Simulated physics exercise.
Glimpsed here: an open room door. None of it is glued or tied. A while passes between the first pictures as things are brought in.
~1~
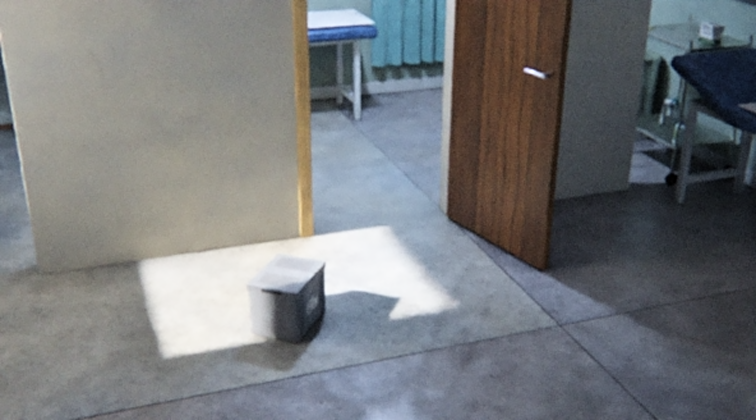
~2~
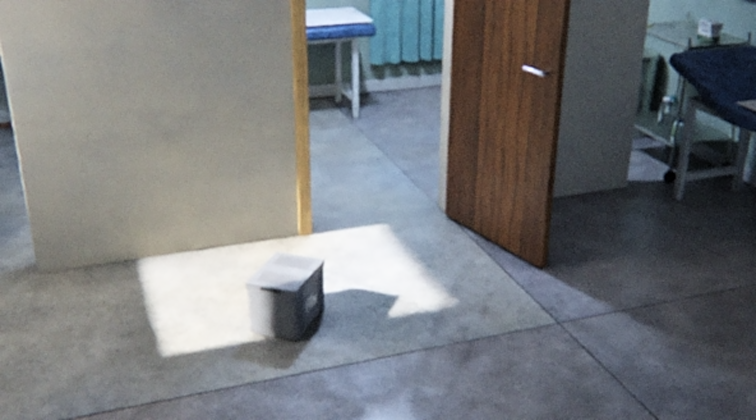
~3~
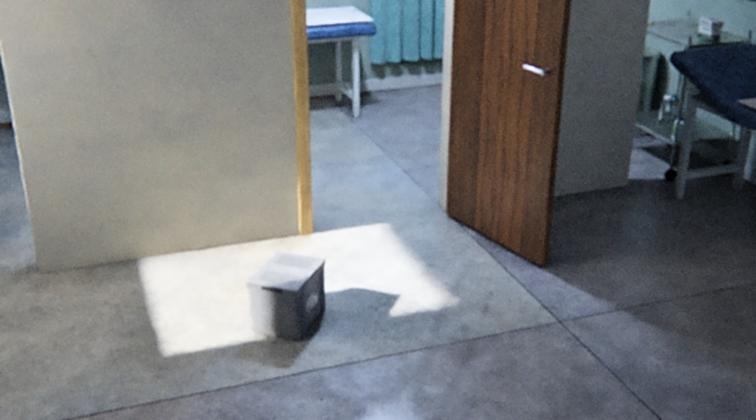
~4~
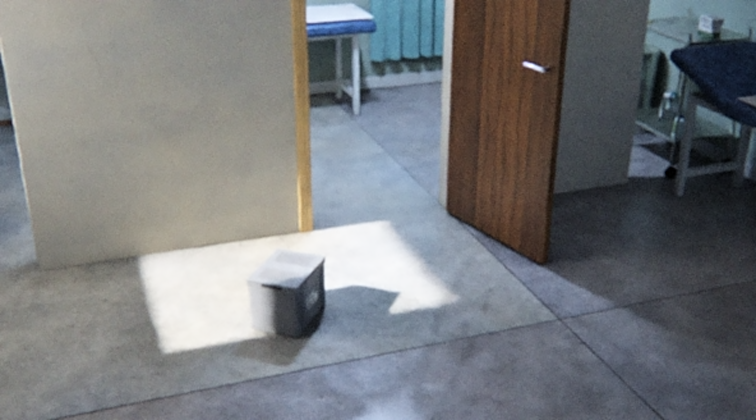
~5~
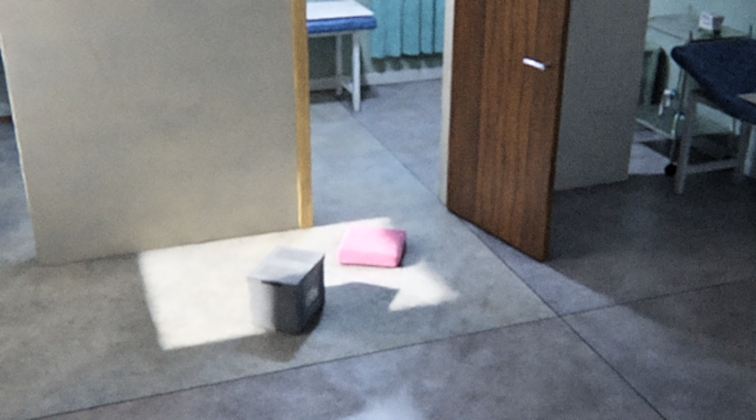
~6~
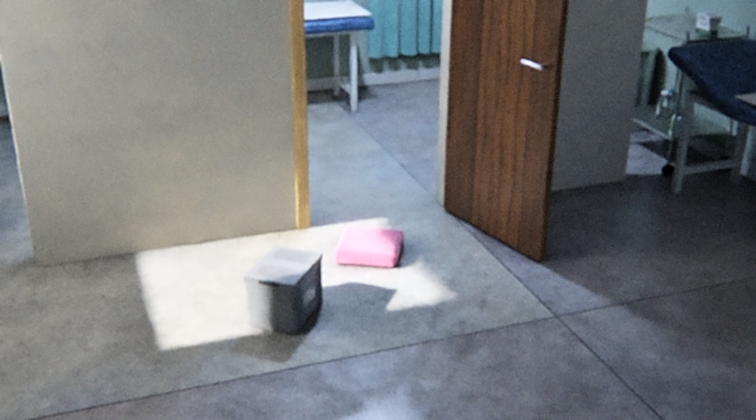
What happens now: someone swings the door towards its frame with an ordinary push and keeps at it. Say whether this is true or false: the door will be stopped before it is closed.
True, it is stopped before closing.
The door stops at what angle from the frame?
Close to 25 degrees, I'd say.
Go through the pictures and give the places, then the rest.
In the first frame, door wide open and still; grey tote (288, 298).
In the second frame, door wide open and still; grey tote (287, 296).
In the third frame, door wide open and still; grey tote (288, 295).
In the fourth frame, door wide open and still; grey tote (288, 293).
In the fifth frame, door wide open and still; grey tote (288, 289).
In the sixth frame, door wide open and still; pink cushion (370, 246); grey tote (285, 290).
Then, 1.30 s later than the last frame, door at 60°.
Then, 1.80 s later than the last frame, door at 32°; pink cushion moved a little near (341, 237).
When it is over, door at 23°; moved from the start, pink cushion; grey tote as before. End places, in pixels of the last picture, pink cushion near (327, 230).
